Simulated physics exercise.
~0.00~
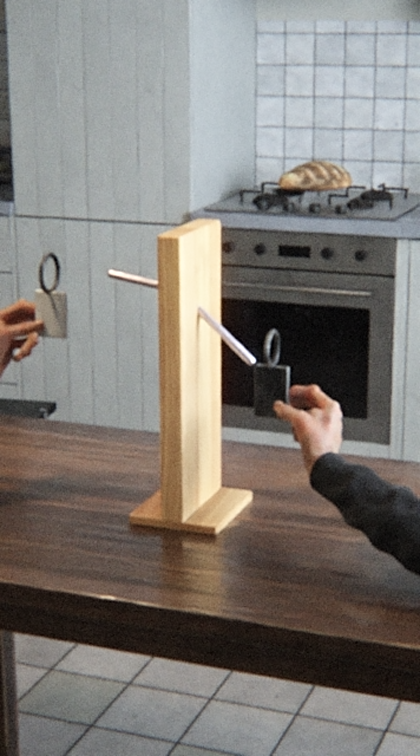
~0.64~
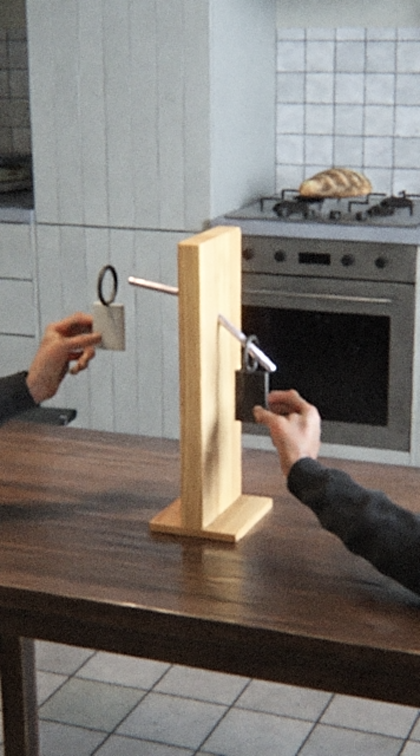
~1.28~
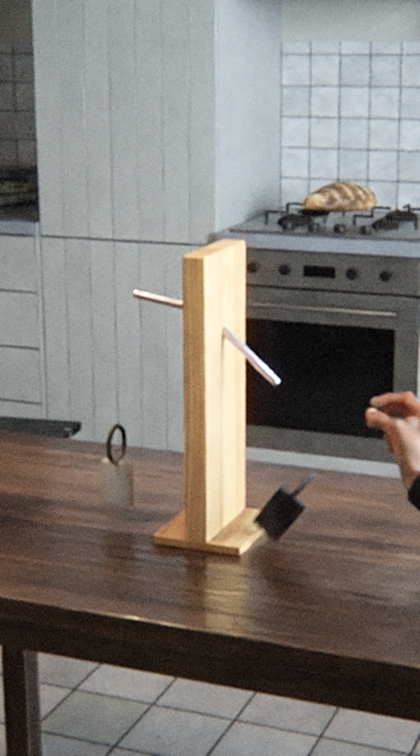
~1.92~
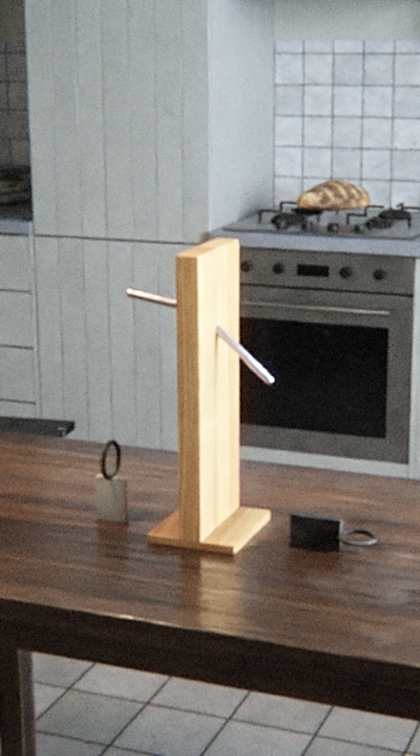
In a kitchen, two hands release ringed tags by a peg stand, and both drop.
